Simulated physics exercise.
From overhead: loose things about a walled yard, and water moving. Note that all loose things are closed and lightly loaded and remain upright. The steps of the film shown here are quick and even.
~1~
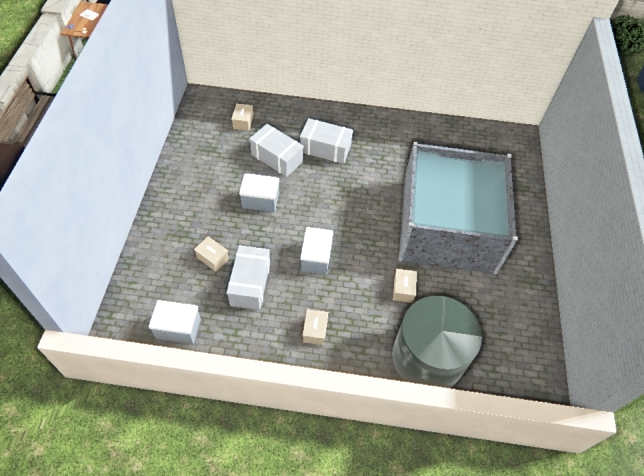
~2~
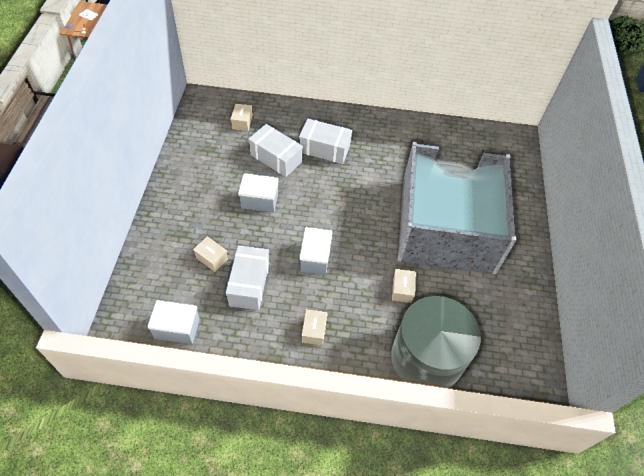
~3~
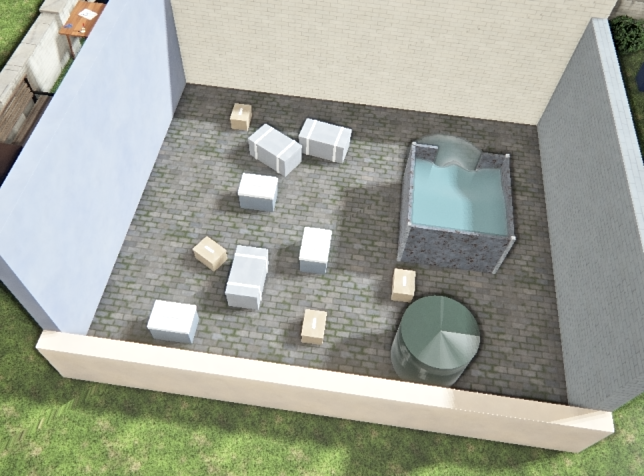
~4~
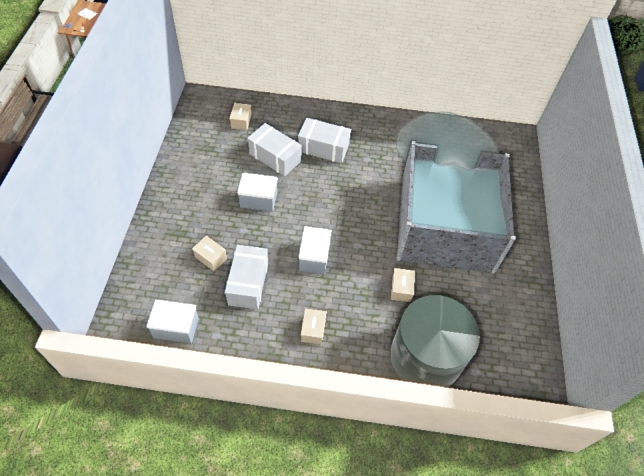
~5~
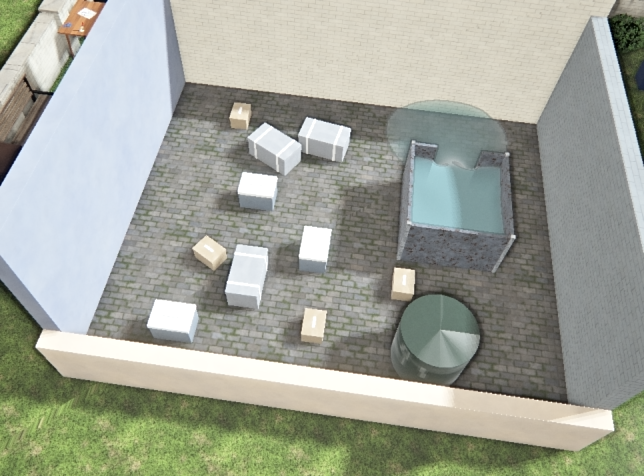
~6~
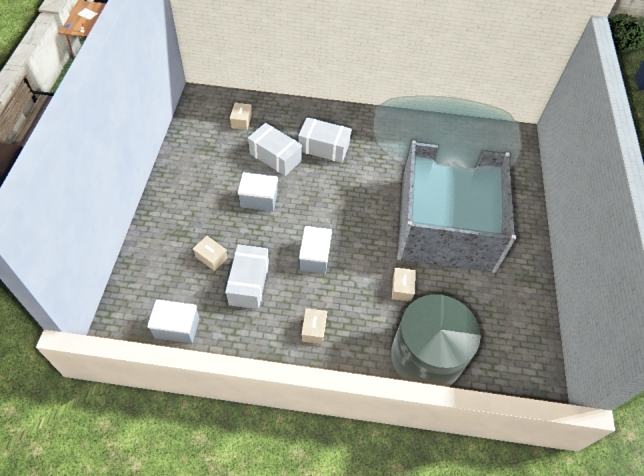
In a walled, paved yard seen from above, white and tan boxes lie scattered to the left of a stone tank full of water and a green round-topped container. A gap opens in the tank's far wall, and water pours through it, fanning out toward the back wall while the boxes stay still.
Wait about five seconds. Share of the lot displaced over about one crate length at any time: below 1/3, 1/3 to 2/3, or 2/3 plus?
Below 1/3.
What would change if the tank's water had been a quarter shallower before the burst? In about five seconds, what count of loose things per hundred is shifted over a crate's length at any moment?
Close to 10 % of the lot.
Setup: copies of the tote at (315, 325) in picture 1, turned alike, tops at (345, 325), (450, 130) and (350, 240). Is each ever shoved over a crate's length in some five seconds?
In order: Hardly budges, shoved clear, then hardly budges.
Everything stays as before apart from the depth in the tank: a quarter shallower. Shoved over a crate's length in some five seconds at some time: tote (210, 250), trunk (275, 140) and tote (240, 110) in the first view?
In sequence: Fell short, fell short and went the distance.
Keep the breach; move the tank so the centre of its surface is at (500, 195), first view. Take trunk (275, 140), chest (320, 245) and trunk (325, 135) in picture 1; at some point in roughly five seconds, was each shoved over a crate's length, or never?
In order: Went well off, remained close by, went well off.
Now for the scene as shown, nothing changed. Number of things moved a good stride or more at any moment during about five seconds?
I make it 2 of them.
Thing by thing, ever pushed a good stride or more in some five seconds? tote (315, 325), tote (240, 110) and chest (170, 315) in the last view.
Listed order gives below that mark, then past that mark, and lastly below that mark.
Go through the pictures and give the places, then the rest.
A trunk at (327, 133), on the bottom; a tote at (242, 112), on the bottom; 0 of 10 have shifted, in the first picture.
A trunk at (326, 133) rests on the ground; a tote at (242, 112) rests on the ground; 0 of 10 have shifted, in the second picture.
A trunk at (325, 133), on the bottom; a tote at (241, 112) rests on the ground; 0 of 10 have shifted, in the third picture.
A trunk at (325, 133) rests on the ground; a tote at (241, 112) rests on the ground; 0 of 10 have shifted, in the fourth picture.
A trunk at (325, 132) rests on the ground; a tote at (240, 111), on the bottom; 0 of 10 have shifted, in the fifth picture.
A trunk at (325, 132), on the bottom; a tote at (241, 111) rests on the ground; 0 of 10 have shifted, in the sixth picture.
A moment on, 0 of 10 are well off their spots; 0 afloat.
Next, 0 of 10 are well off their spots; 0 afloat.
Later, 1 of 10 are well off their spots; 1 afloat.
In the end, 2 of 10 are well off their spots, and 2 have been at some point; 0 afloat.
